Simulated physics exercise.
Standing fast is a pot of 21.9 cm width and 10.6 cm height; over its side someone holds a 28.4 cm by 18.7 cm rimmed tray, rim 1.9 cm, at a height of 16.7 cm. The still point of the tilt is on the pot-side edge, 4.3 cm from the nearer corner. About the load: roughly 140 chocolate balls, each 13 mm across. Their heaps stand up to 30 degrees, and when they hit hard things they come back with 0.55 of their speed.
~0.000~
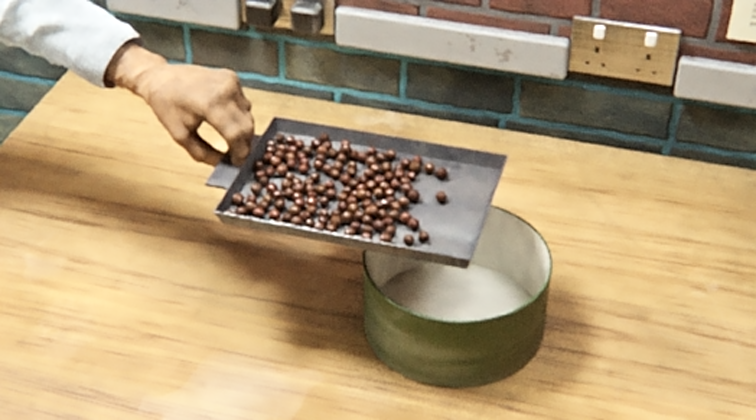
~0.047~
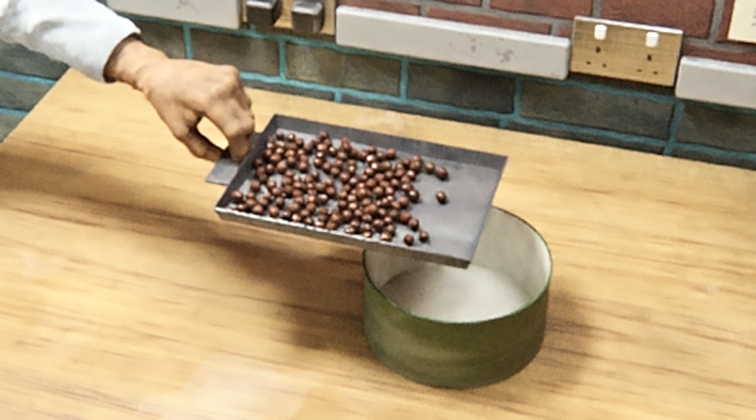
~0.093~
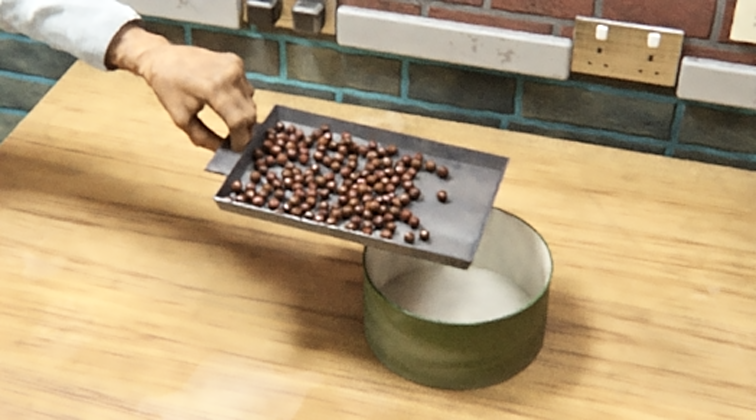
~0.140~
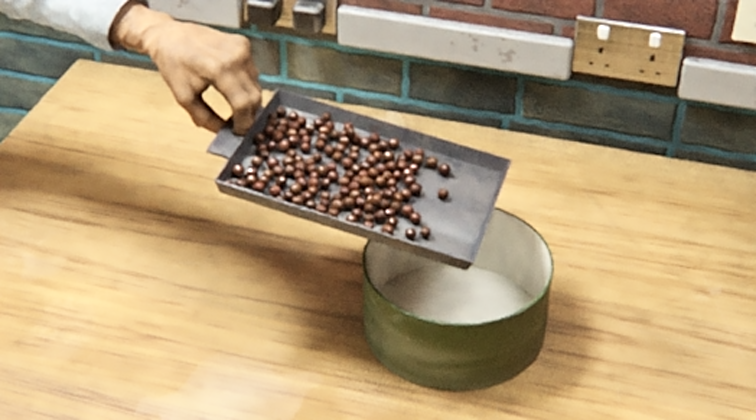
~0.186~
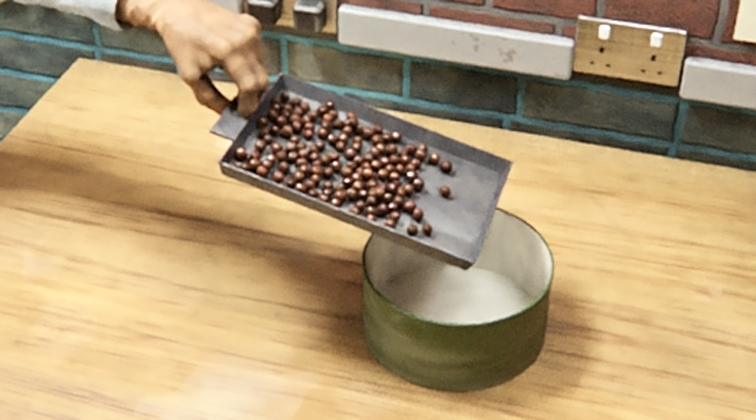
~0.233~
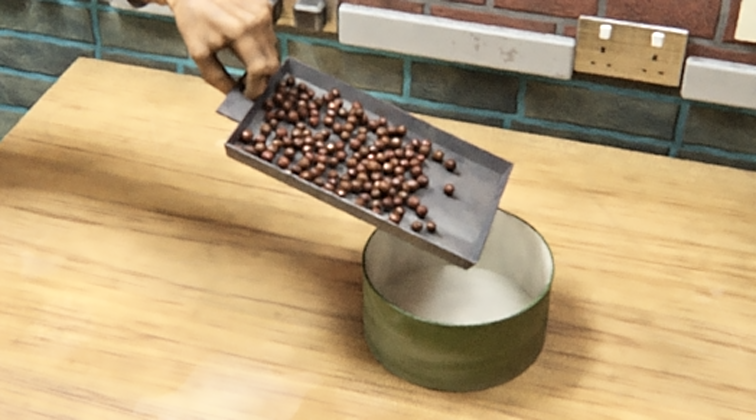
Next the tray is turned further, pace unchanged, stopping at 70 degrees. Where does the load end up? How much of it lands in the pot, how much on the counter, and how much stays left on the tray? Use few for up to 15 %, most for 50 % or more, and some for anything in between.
Share by place: Pot some, counter some, left on the tray some.
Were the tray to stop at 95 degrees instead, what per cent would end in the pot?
Roughly 65 %.
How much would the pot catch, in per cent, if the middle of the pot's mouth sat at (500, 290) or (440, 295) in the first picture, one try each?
Roughly 45 per cent, then 15 per cent.
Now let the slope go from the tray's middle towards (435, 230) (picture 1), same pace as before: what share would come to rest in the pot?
About 30 per cent.
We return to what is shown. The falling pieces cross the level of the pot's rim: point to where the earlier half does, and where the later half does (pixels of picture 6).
(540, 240) or so first, later (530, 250).
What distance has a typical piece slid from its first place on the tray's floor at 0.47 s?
I'd say close to 7 centimetres.
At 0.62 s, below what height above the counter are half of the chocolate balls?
Median height: Approx. 18 cm.
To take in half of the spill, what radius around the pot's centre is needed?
30 cm.
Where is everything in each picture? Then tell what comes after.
Tray tilt 0 degrees, front corners at (221, 209) and (467, 255); middle of the pieces at (330, 186); pot at (457, 257), in the first frame.
Tray tilt 1 degrees, front corners at (220, 206) and (467, 256); middle of the pieces at (330, 184), in the second frame.
Tray tilt 4 degrees, front corners at (220, 196) and (468, 256), lowest corner right back; middle of the pieces at (330, 178), in the third frame.
Tray tilt 9 degrees, front corners at (222, 179) and (470, 257), lowest corner right back; middle of the pieces at (332, 168), in the fourth frame.
Tray tilt 14 degrees, front corners at (225, 161) and (471, 257), lowest corner right back; middle of the pieces at (335, 157), in the fifth frame.
Tray tilt 19 degrees, front corners at (231, 142) and (473, 258), lowest corner right back; middle of the pieces at (340, 147); pot at (458, 259). The tray's pace is about 110 degrees a second, in the sixth frame.
Then, at 0.47 s, tilt 45 degrees; the tray holds 100 %, the pot 0 %.
After 0.62 s, tilt 62 degrees; the tray holds 95 %, the pot 0 %.
After 0.91 s, tilt 70 degrees; the tray holds 30 %, the pot 35 %.
In the end, at 1.9 s, pot 40 %, counter 35 %, tray 25 %.
